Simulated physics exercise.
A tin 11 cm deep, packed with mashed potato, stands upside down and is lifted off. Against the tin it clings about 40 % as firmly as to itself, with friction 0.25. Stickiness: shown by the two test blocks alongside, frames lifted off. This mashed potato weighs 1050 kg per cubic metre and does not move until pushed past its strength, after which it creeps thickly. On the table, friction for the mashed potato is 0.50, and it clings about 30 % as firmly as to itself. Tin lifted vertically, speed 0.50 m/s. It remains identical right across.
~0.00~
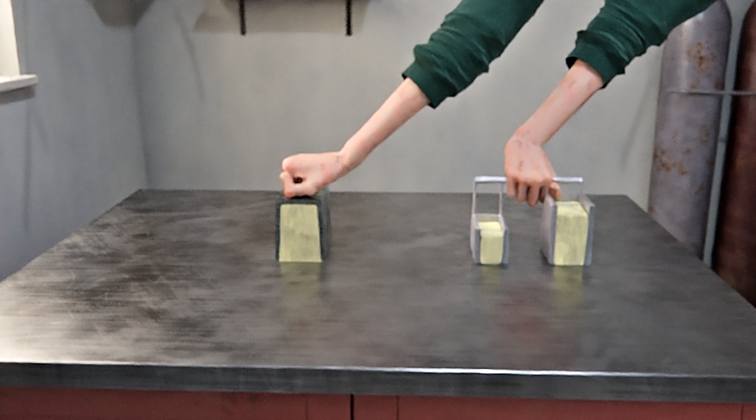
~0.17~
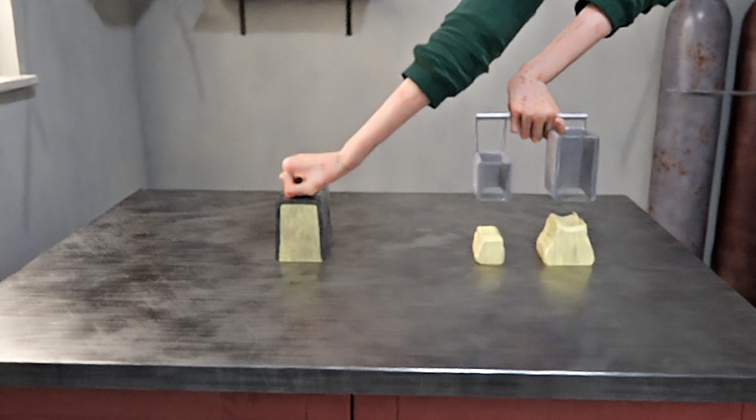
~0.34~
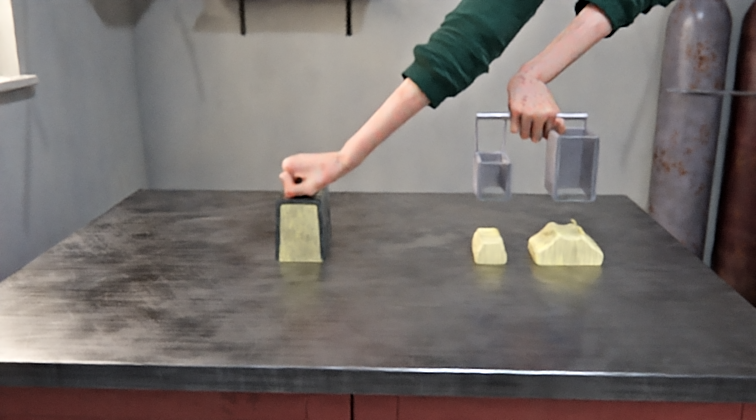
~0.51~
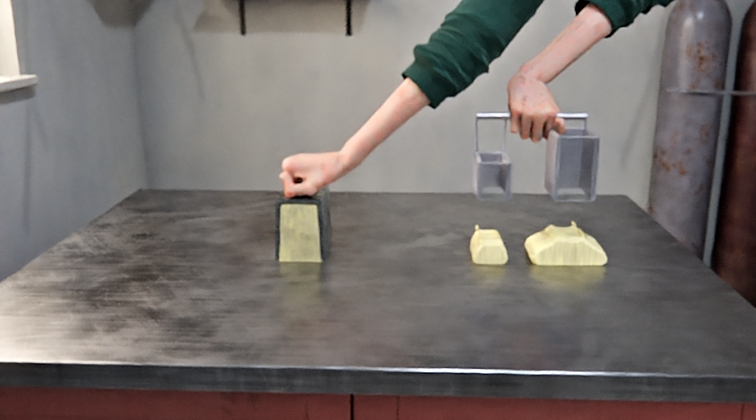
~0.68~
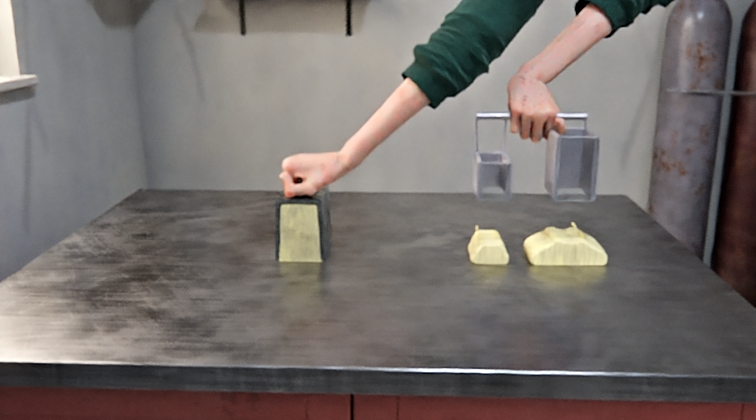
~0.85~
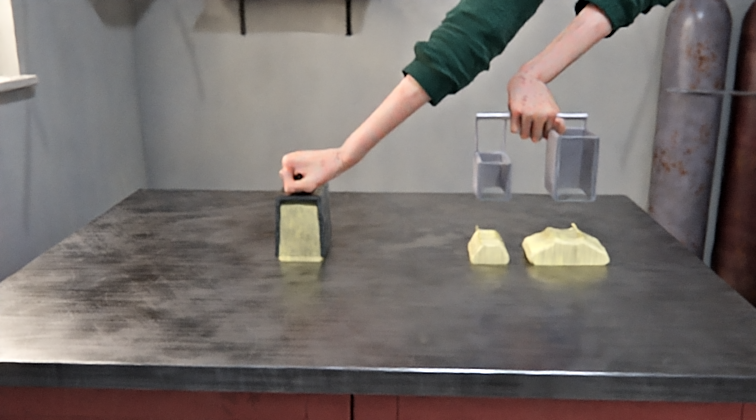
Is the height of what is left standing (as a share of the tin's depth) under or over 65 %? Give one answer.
It comes out under.
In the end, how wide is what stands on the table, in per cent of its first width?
Roughly 260 %.
After 1.03 s, the tin is up by 9.0 cm.
After 1.24 s, the tin is up by 19 cm; what stands on the table is 53 % of the tin's depth.
After 1.45 s, the tin is up by 23 cm; what stands on the table is 48 % of the tin's depth.
After 1.66 s, the tin is up by 23 cm; what stands on the table is 45 % of the tin's depth.
After 2.10 s, at the end, the tin is up by 23 cm; what stands on the table is 43 % of the tin's depth.
